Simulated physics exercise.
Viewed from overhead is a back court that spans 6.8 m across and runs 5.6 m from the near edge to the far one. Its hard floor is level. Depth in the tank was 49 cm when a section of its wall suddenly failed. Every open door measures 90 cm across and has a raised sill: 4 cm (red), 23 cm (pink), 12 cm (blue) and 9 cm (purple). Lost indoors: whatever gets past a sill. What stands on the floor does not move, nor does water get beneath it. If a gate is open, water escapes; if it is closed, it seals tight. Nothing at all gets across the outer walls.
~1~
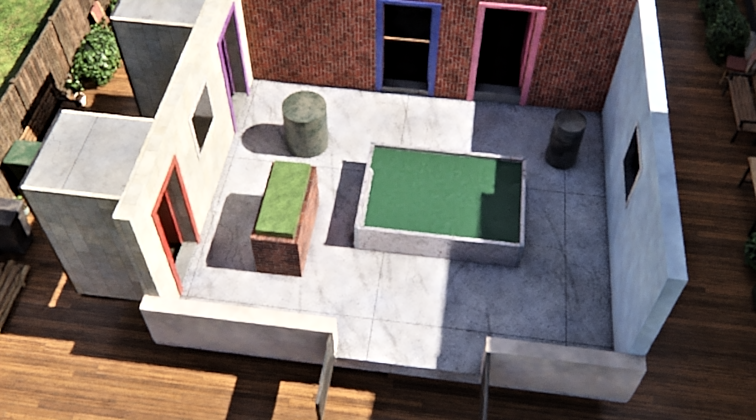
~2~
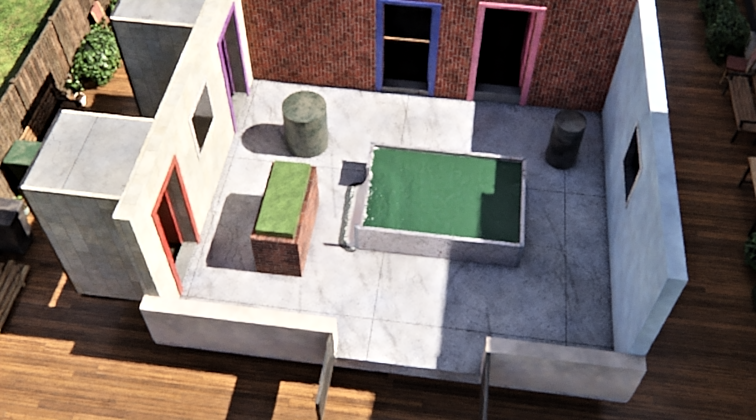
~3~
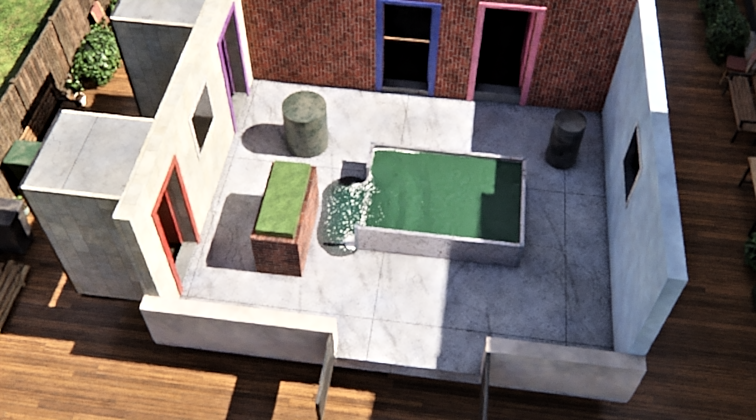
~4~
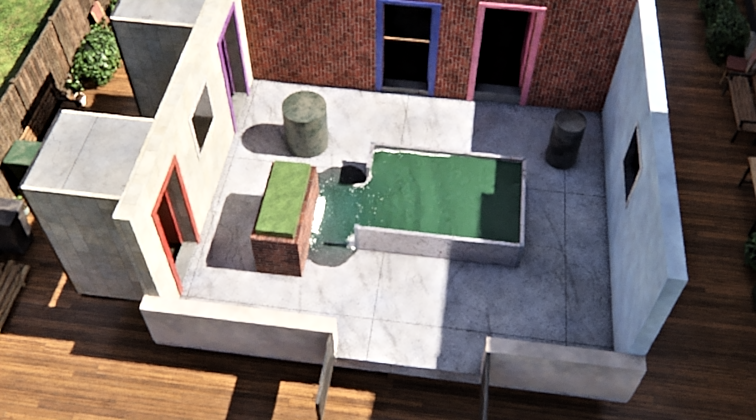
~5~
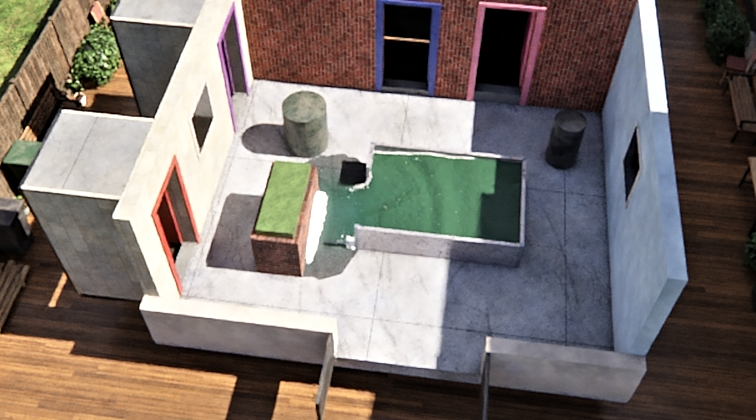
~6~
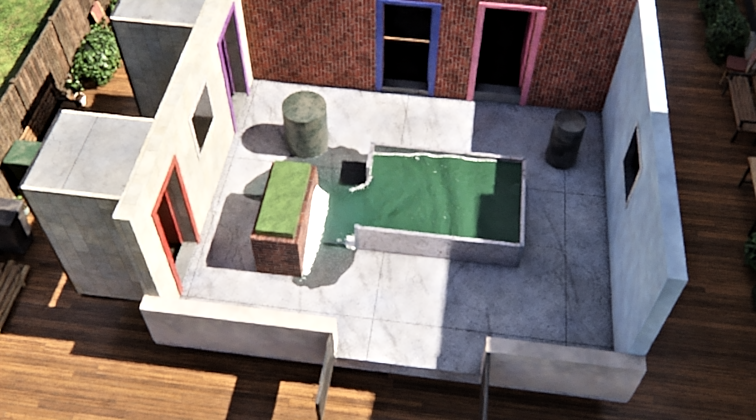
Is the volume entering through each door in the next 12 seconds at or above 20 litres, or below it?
The red door will overshoot the limit, the pink door will undershoot the limit, the blue door will undershoot the limit, the purple door will undershoot the limit.
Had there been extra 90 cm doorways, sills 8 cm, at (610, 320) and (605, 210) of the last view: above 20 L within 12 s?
Door 1: Lower; door 2: Lower.
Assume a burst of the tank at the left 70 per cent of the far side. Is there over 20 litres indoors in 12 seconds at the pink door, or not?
So for pink: No.
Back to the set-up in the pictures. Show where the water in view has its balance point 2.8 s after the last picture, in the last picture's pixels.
Near (367, 207).
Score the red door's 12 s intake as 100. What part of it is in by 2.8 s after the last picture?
Share by then: ~ 5 %.
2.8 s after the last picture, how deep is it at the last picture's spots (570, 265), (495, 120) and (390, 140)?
Depth readings in turn - 0, 0, 1 cm.
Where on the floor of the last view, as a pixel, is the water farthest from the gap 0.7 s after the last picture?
Roughly at pixel (234, 138).
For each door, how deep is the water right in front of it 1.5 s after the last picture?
In centimetres, the red door has 0, the pink door 0, the blue door 0 and the purple door 8.
Then, 0.7 s after the last picture water covers 15 % of the floor and is deepest (38 cm) near (321, 226); red door not reached, pink door not reached, blue door not reached, purple door not reached.
Then, 1.5 s after the last picture water covers 30 % of the floor and is deepest (37 cm) near (323, 218); red door not reached, pink door not reached, blue door not reached, purple door 8 cm at the sill, 0 L in.
Then, 2.8 s after the last picture water covers 50 % of the floor and is deepest (24 cm) near (321, 226); red door 10 cm at the sill, 3 L in, pink door not reached, blue door 9 cm at the sill, 0 L in, purple door 8 cm at the sill, 1 L in.
Then, 6.3 s after the last picture water covers 80 % of the floor and is deepest (14 cm) near (321, 226); red door 7 cm at the sill, 55 L in, pink door 3 cm at the sill, 0 L in, blue door 6 cm at the sill, 0 L in, purple door 8 cm at the sill, 2 L in.
Then, 11.3 s after the last picture water covers 95 % of the floor and is deepest (8 cm) near (236, 131); red door 6 cm at the sill, 82 L in, pink door 5 cm at the sill, 0 L in, blue door 5 cm at the sill, 0 L in, purple door 8 cm at the sill, 2 L in.
